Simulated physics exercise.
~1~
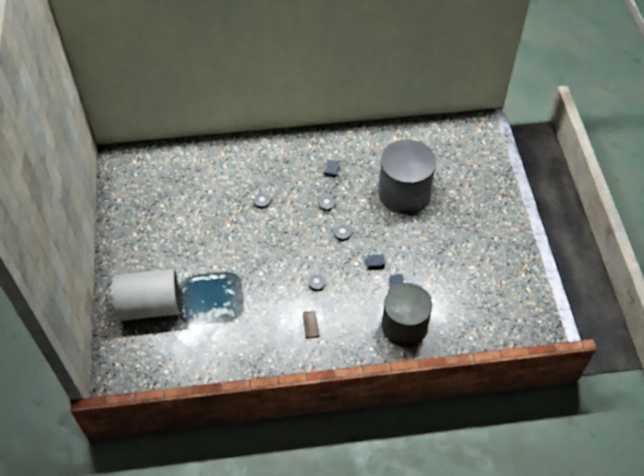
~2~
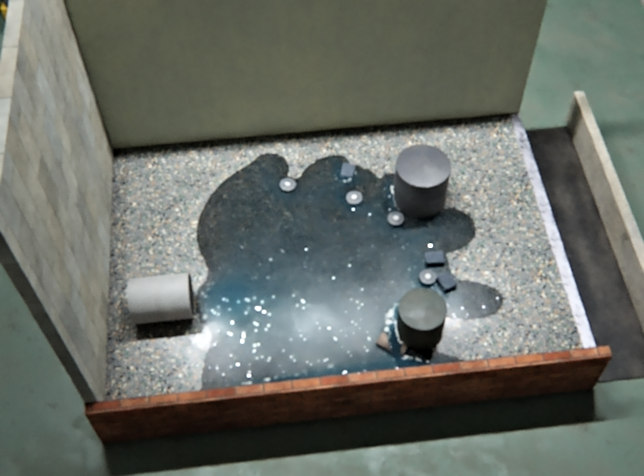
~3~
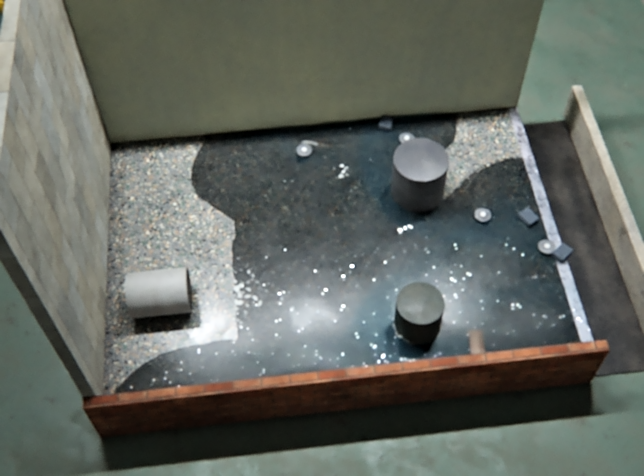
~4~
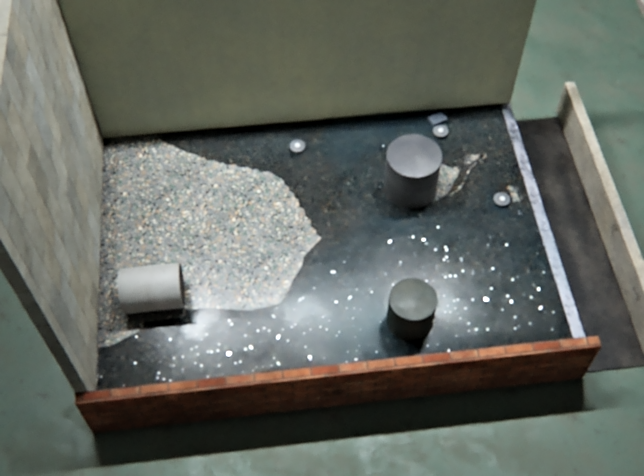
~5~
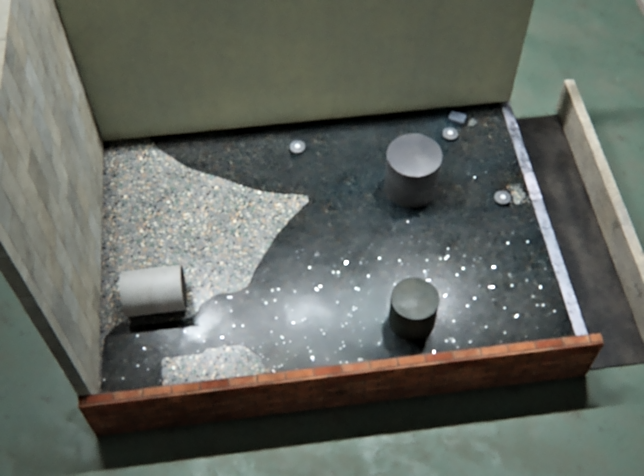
Dark water spreads from a grey pipe across the speckled floor, carrying most small pieces rightward.
